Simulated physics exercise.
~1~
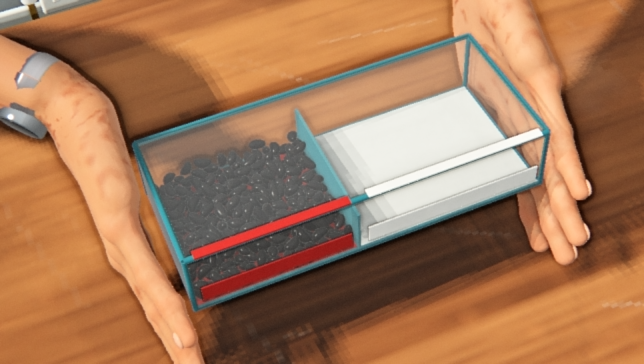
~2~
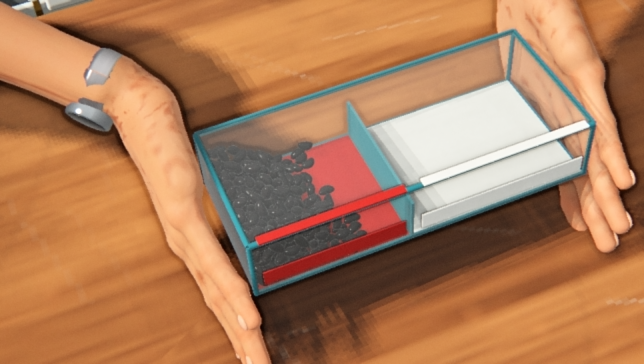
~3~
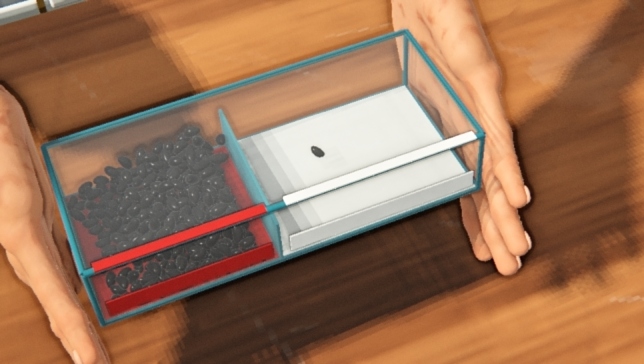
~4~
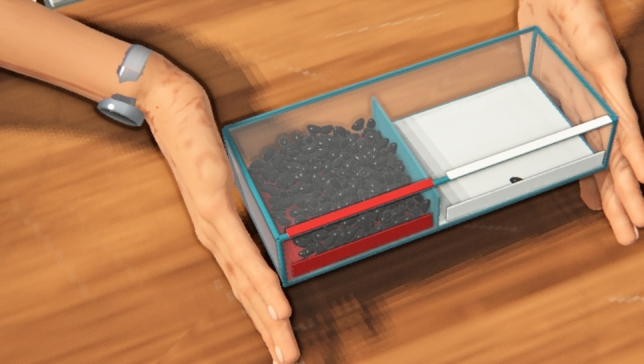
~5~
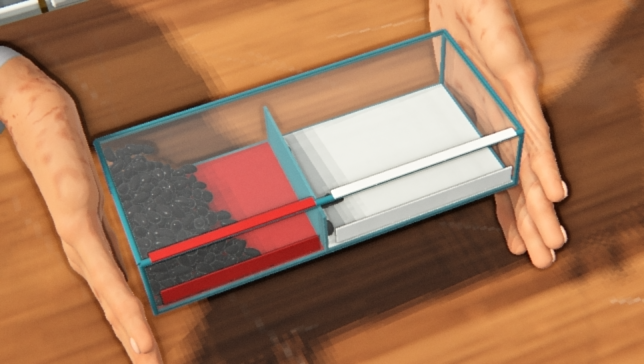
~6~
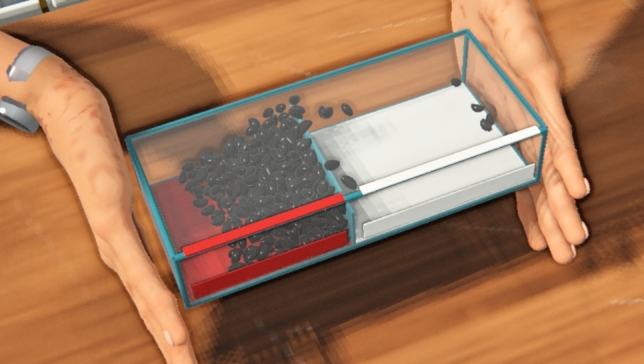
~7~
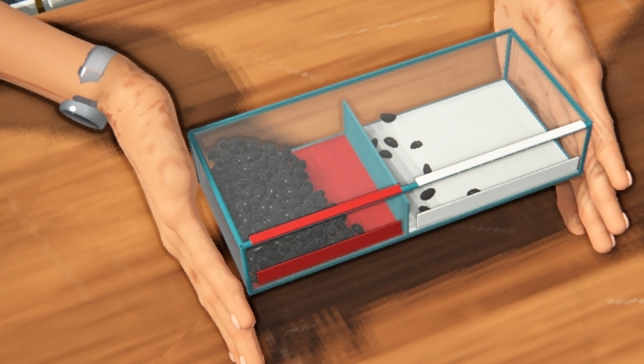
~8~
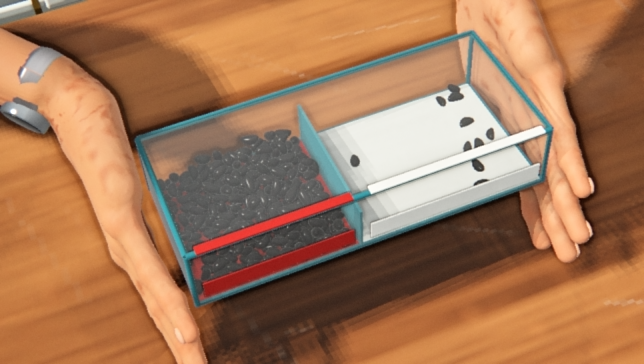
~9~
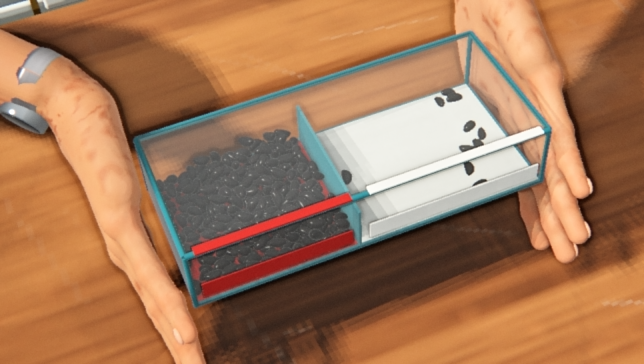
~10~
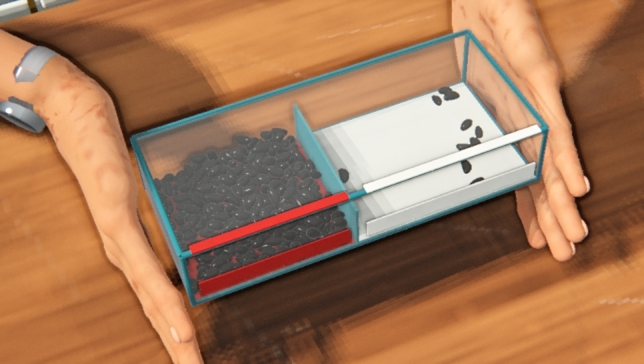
In this clip, two hands hold a clear lidded box of black beans on a wooden table as it shifts left and right, the beans sliding and a few crossing the divider; most end in the red section, with several scattered in the white one.
